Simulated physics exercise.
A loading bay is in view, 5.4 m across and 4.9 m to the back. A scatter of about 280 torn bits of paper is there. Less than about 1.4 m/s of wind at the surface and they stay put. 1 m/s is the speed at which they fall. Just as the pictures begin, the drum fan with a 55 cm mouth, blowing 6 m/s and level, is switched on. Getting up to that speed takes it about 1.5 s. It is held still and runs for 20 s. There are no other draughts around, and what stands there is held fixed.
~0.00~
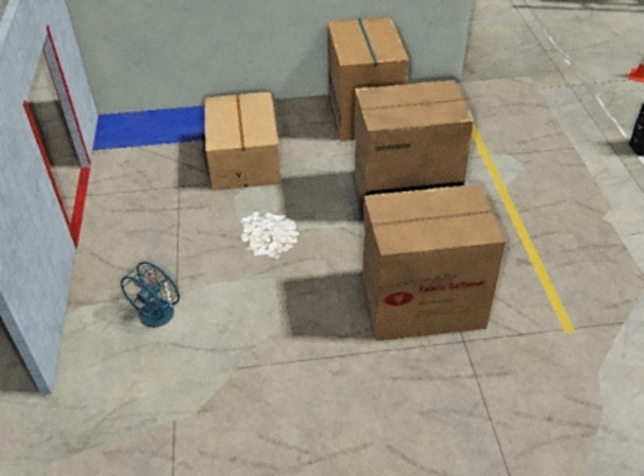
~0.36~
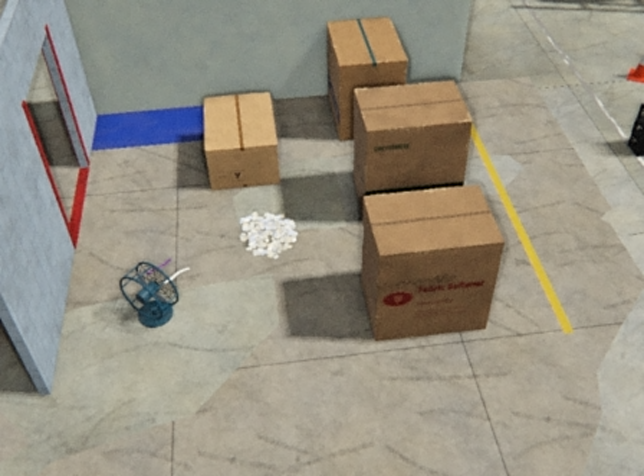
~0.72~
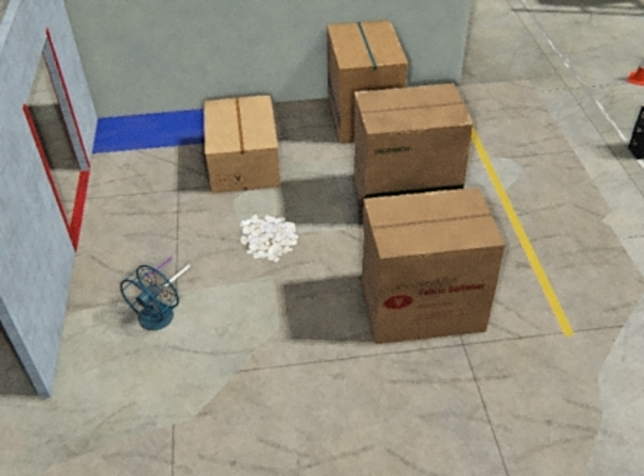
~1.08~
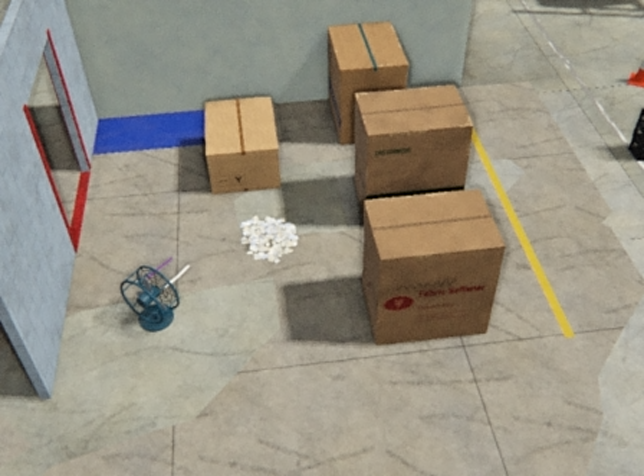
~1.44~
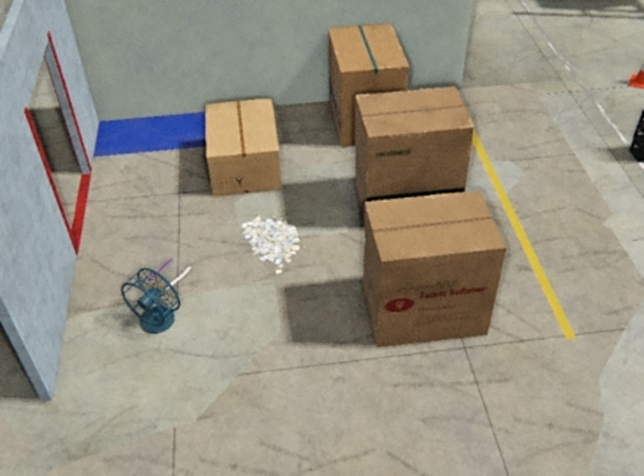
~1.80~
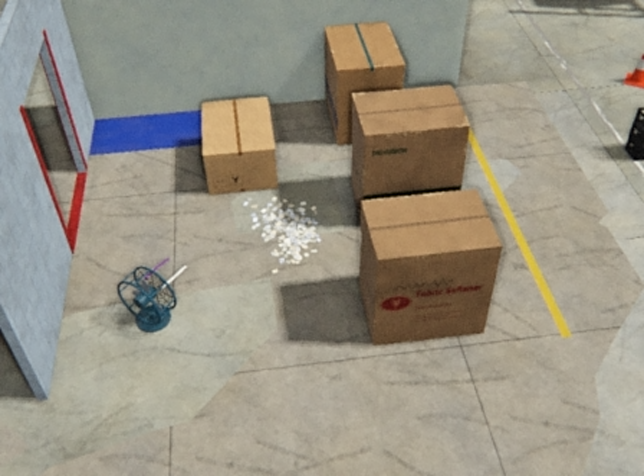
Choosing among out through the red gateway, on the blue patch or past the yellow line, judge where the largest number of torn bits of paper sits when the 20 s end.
The largest number sits at the yellow one.
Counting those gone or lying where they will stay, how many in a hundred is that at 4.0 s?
Close to 15 % of them.
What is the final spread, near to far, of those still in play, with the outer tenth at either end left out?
Roughly 1.6 m.
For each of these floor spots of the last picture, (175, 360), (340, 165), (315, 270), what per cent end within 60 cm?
Estimates in listed order: 0 %; 0 %; 15 %.
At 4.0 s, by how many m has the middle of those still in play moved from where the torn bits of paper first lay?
My estimate is about 1.2 m.
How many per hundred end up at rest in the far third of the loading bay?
I'd put it at about 2 percent.
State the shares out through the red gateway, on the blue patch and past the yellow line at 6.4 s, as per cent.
Shares come out near 0 % for red, 0 % for blue and 30 % for yellow.
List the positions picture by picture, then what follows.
In the first picture, the middle of the torn bits of paper is near (268, 235), none has stirred yet and the mouth of the drum fan is at (150, 291).
In the second picture, the middle of the torn bits of paper is near (267, 234), none has stirred yet, the yellow line is centred on (502, 185), the red gateway is centred on (82, 204) and the blue patch is centred on (151, 127).
In the third picture, the middle of the torn bits of paper is near (268, 237), none has stirred yet, the top of a large carton is at (239, 123) and the top of a large carton is at (412, 107).
In the fourth picture, the middle of the torn bits of paper is near (268, 238) and none has stirred yet.
In the fifth picture, the middle of the torn bits of paper is near (273, 240), the farthest in sight from the drum fan is at (286, 223) and about 25 % have left their places.
In the sixth picture, the middle of the torn bits of paper is near (289, 230), the farthest in sight from the drum fan is at (314, 208) and about 85 % have left their places.
After 4.0 s the count stands so, 20 % are past the yellow line, 0 % out through the red gateway and 0 % on the blue patch; the middle of those still in play is near (356, 213).
After 6.4 s the count stands so, 29 % are past the yellow line, 0 % out through the red gateway and 0 % on the blue patch; the middle of those still in play is near (357, 222).
After 11.0 s the count stands so, 32 % are past the yellow line, 0 % out through the red gateway and 0 % on the blue patch; the middle of those still in play is near (359, 231).
After 20.0 s, at the end, 34 % are past the yellow line, 0 % out through the red gateway and 0 % on the blue patch; the middle of those still in play is near (361, 236).
